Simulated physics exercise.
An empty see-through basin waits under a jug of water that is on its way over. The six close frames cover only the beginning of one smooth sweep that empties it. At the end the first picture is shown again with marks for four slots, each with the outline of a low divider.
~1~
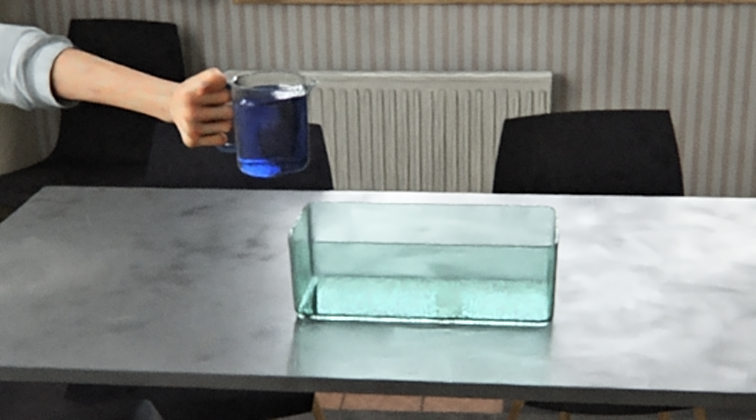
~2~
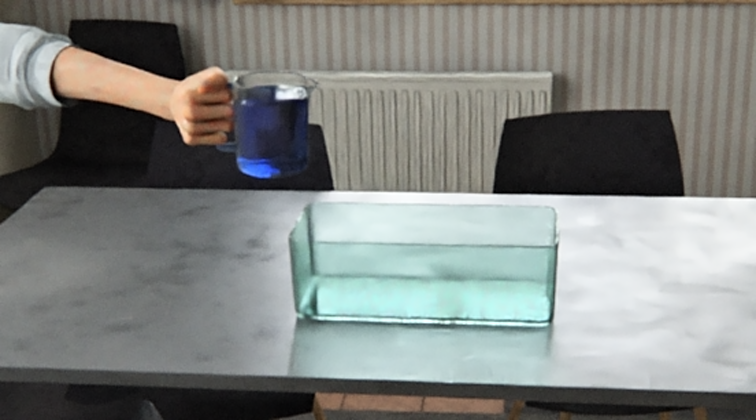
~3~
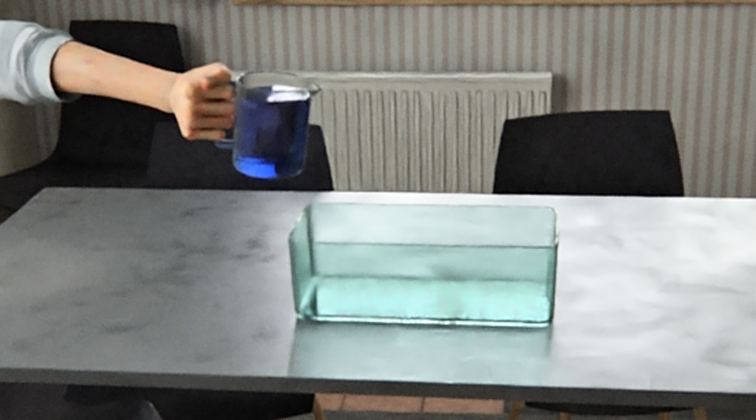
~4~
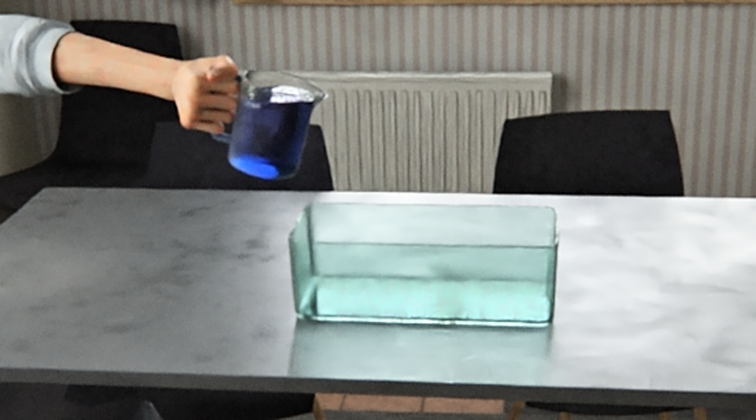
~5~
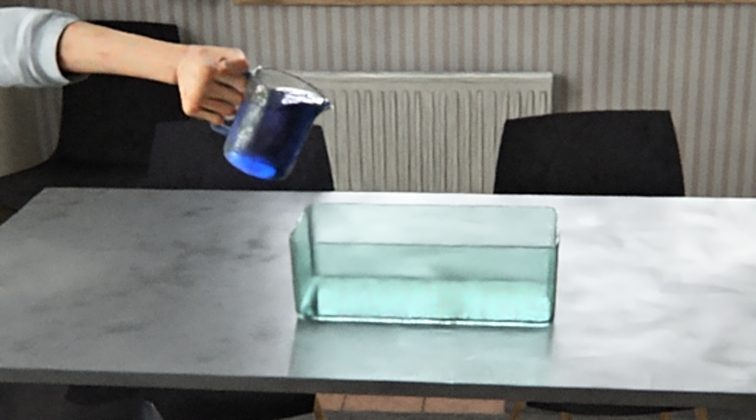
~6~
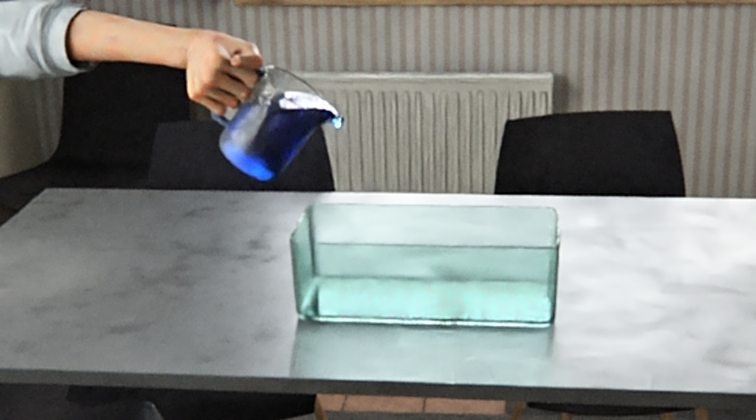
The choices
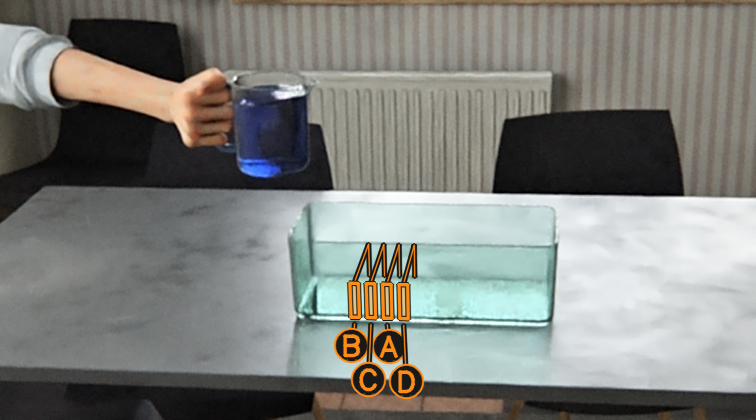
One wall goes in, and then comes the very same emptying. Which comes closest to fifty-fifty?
Use position C.
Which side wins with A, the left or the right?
The left side.
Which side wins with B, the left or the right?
More ends on the right.
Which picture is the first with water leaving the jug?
Picture 6.
On the marked copy, A at (387, 324); B at (354, 323); C at (370, 323); D at (403, 325).
With A, about 83 % ends left of the wall and 13 % right of it; 4 % is lost outside.
With B, about 12 % ends left of the wall and 87 % right of it.
With C, about 45 % ends left of the wall and 54 % right of it.
With D, about 93 % ends left of the wall and 4 % right of it; 4 % is lost outside.
